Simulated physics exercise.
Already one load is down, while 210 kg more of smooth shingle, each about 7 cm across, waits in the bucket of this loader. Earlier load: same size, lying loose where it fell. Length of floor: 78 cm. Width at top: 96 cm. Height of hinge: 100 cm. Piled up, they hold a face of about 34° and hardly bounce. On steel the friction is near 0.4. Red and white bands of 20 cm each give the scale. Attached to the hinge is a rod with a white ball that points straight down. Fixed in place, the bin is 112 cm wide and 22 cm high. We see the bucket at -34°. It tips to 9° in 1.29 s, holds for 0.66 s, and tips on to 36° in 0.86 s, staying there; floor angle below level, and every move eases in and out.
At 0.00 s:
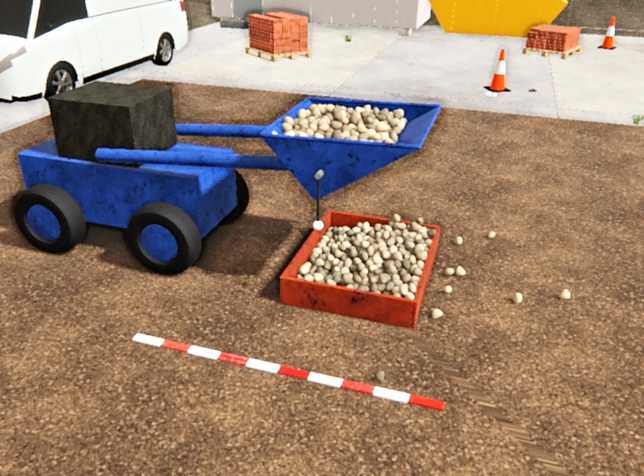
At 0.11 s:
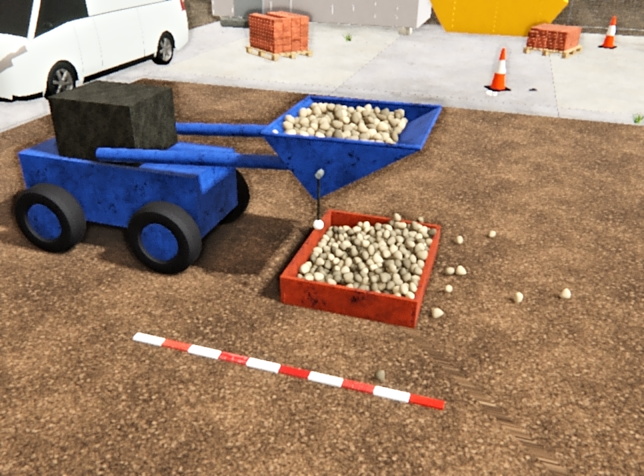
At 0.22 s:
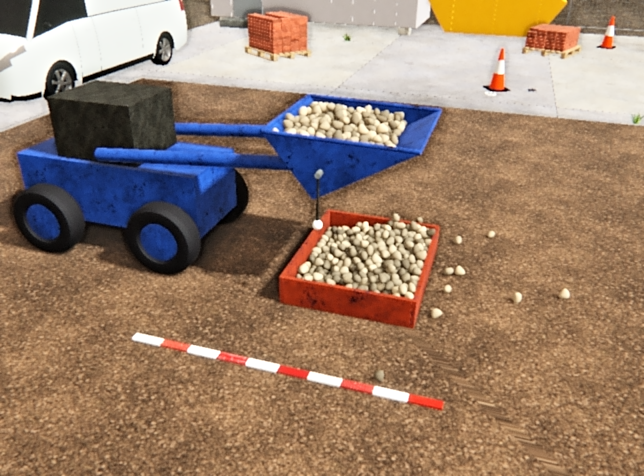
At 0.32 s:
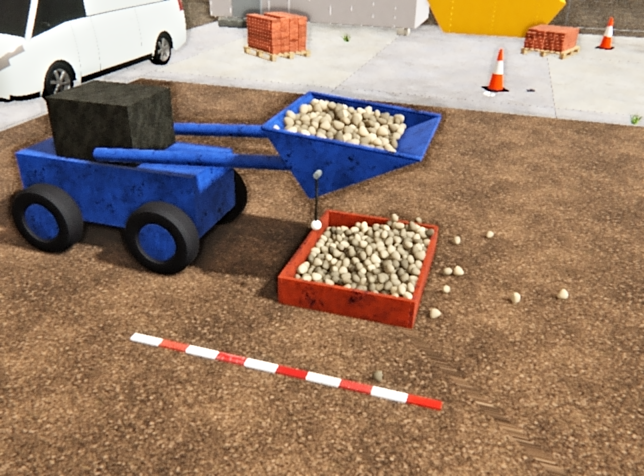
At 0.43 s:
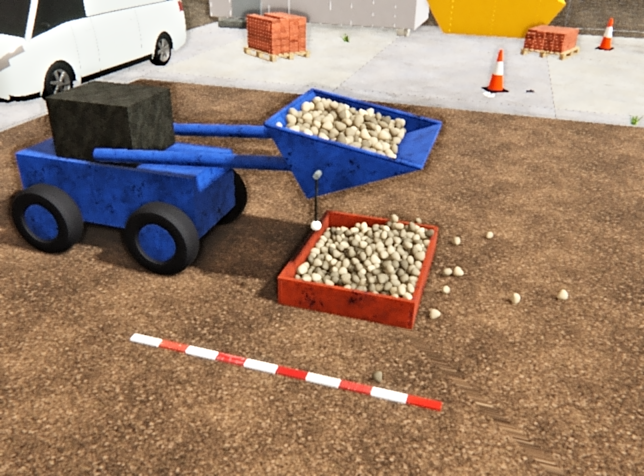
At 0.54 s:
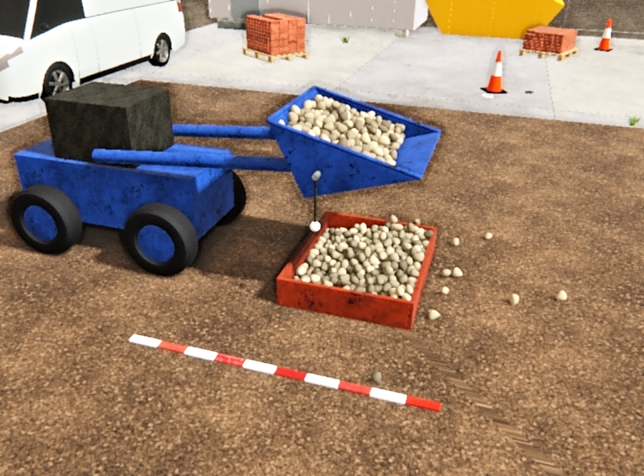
On a dirt yard, a blue loader's raised bucket of pale stones slowly tilts forward.
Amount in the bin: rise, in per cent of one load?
10 percent.
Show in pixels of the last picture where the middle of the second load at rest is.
Around (459, 283) in the last picture.
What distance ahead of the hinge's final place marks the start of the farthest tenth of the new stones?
About 130 cm.
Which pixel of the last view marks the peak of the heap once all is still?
Peak pixel: Approx. (407, 253).
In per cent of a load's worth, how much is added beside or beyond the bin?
Some 90 per cent.
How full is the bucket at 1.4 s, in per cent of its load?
Near 100 per cent of the load is held.
After 1.0 s the floor is at 2°; in per cent of one load, 100 in the bucket, 98 in the bin, 2 beside or beyond the bin; the foremost stones are at (475, 276).
After 1.4 s the floor is at 9°; in per cent of one load, 99 in the bucket, 98 in the bin, 3 beside or beyond the bin; the foremost stones are at (475, 276).
After 3.3 s the floor is at 36°; in per cent of one load, 0 in the bucket, 114 in the bin, 86 beside or beyond the bin; the foremost stones are at (562, 339).
After 5.7 s the floor is at 36°; in per cent of one load, 0 in the bucket, 107 in the bin, 93 beside or beyond the bin; the foremost stones are at (592, 334). Net gain in the bin, 10.
